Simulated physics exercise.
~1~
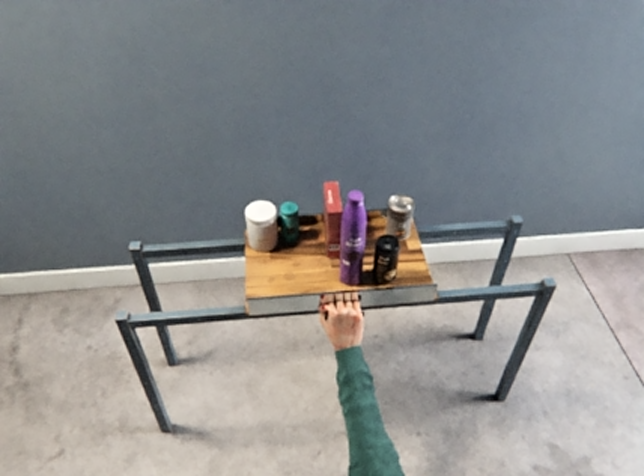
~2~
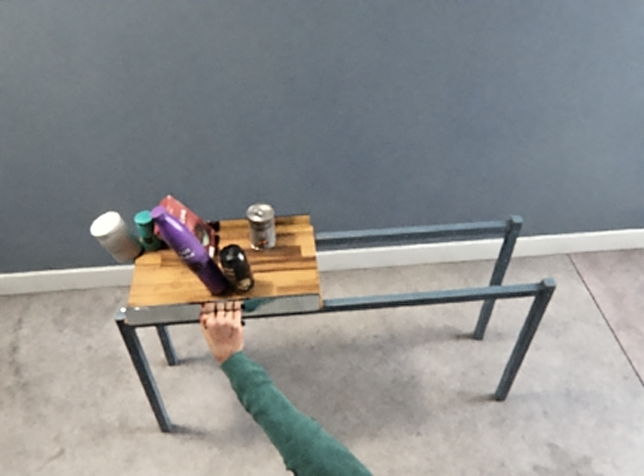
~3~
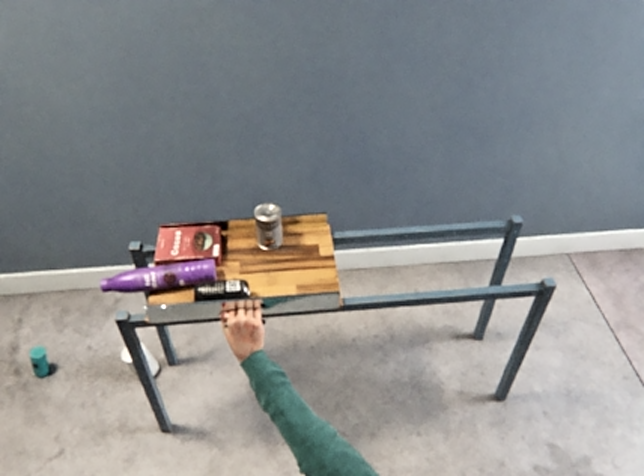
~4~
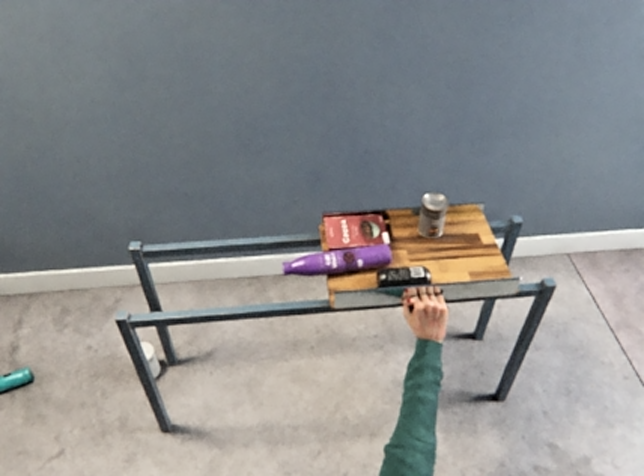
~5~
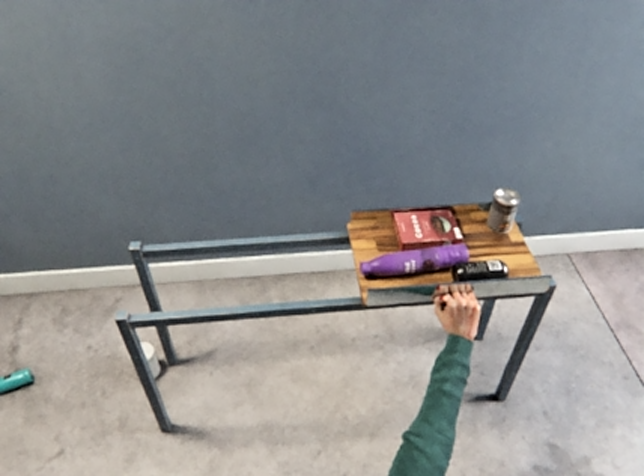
A wooden tray rides on grey metal rails before a blue-grey wall, seen from slightly above, with a green-sleeved hand at its front edge. It carries a white jar and turquoise shaker at left, a red packet and purple bottle in the middle, and a black can and grey tin at right. The hand moves it left, and most items tip leftward. The jar and shaker drop to the floor, while the bottle, can and packet topple onto the tray. The hand pushes the tray right, where the three lie flat beside the upright tin.
